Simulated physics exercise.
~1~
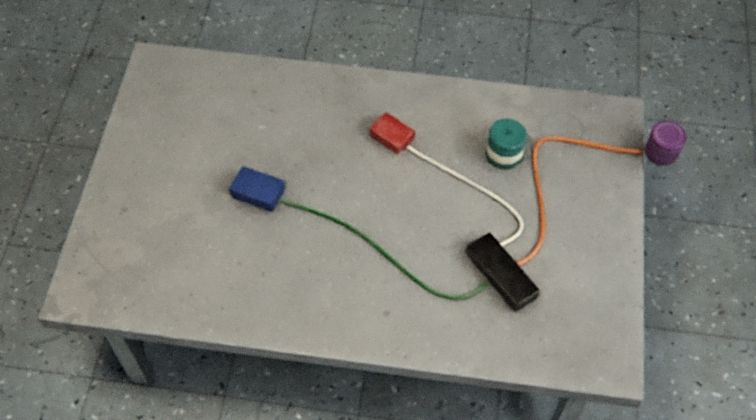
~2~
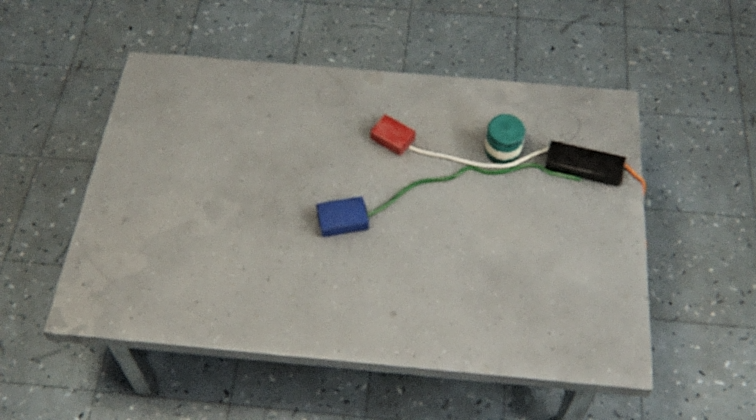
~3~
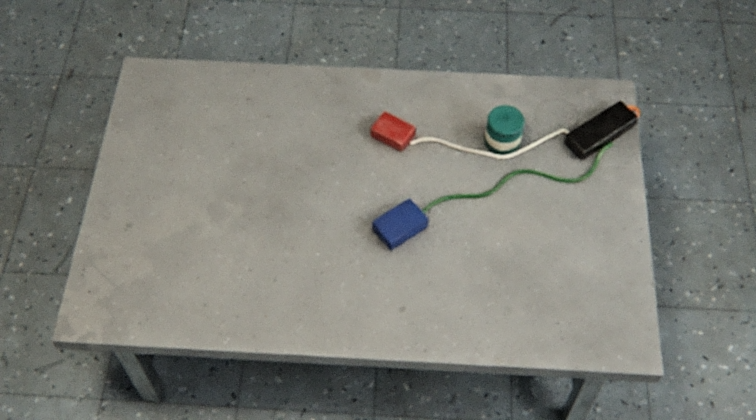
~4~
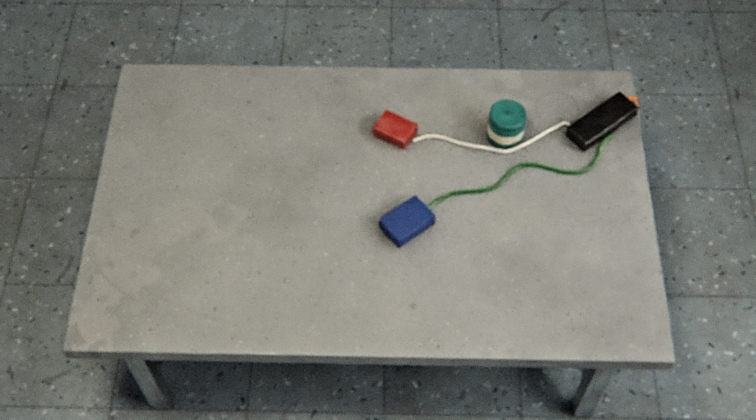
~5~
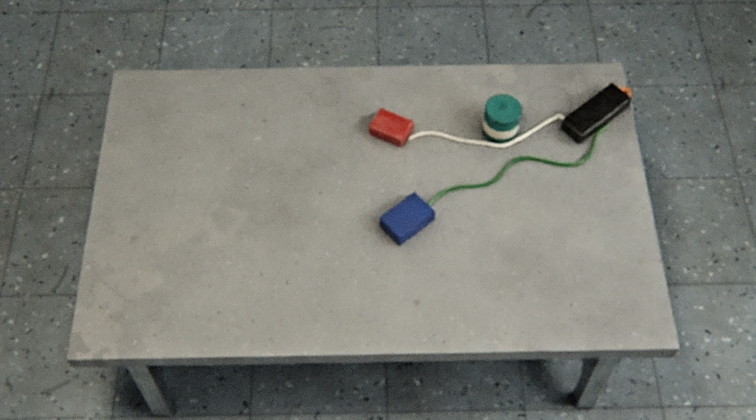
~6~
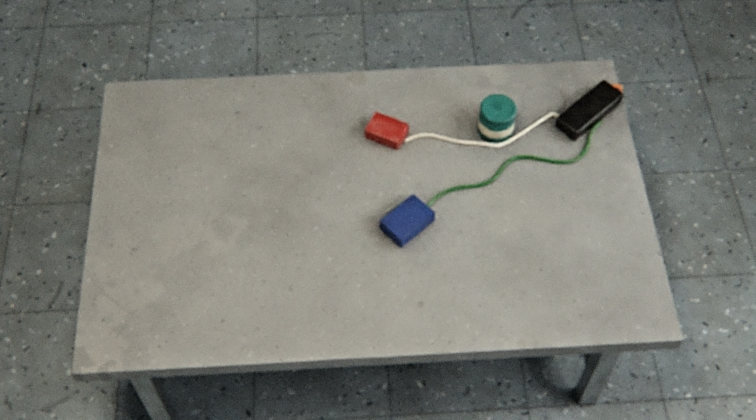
A purple speaker dropped off the right edge of a grey table, and the black strip swung up to the top right corner, pulling the blue drive rightward by its green cable, while the red reader and teal tin stayed almost still.
